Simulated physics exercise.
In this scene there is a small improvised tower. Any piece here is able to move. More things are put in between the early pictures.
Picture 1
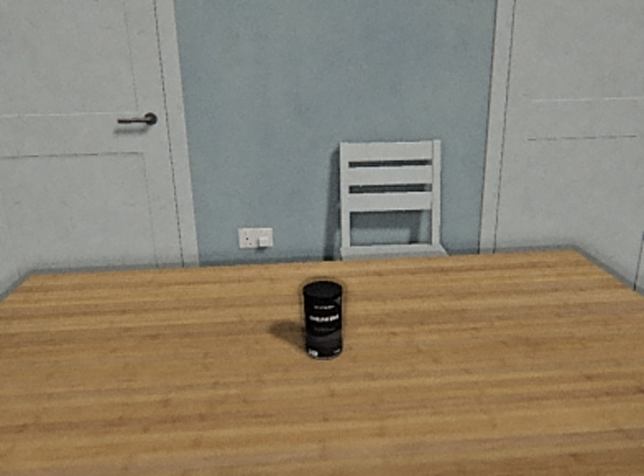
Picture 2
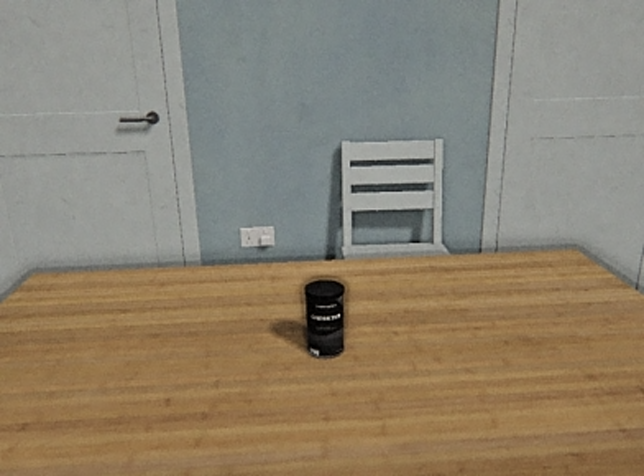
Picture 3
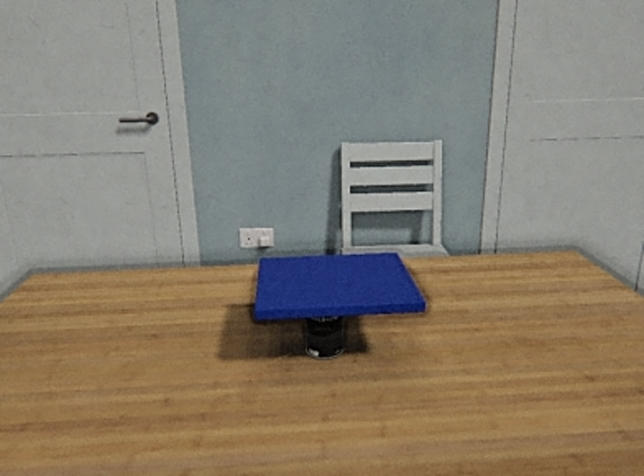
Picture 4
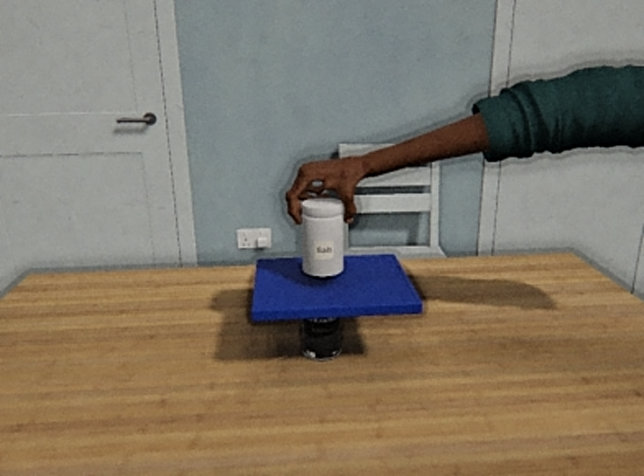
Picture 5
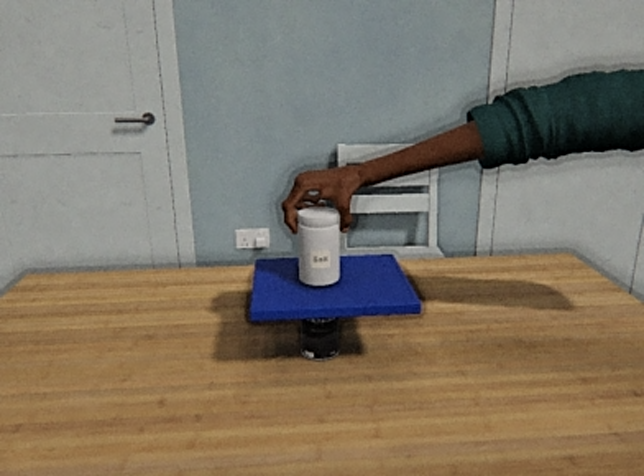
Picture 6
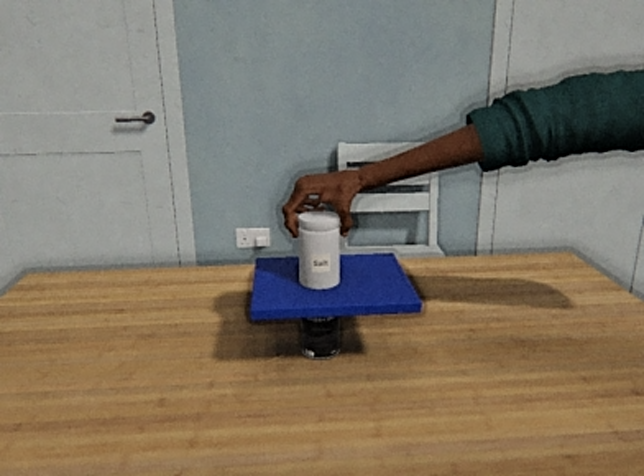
At the start, a small black can stands alone on a wooden table, with a pale chair behind it. A flat blue lid then appears on top of the can. Next, a hand reaching in from the right lowers a white jar onto the lid and keeps hold of it.
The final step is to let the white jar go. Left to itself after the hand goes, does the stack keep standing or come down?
It keeps standing.
Then, 0.20 s on from there, no change.
Then, 0.50 s on from there, white jar resting near (319, 250).
In the end, all 3 unmoved. At the end, from the last picture's camera, white jar near (319, 250). The stack keeps its balance.
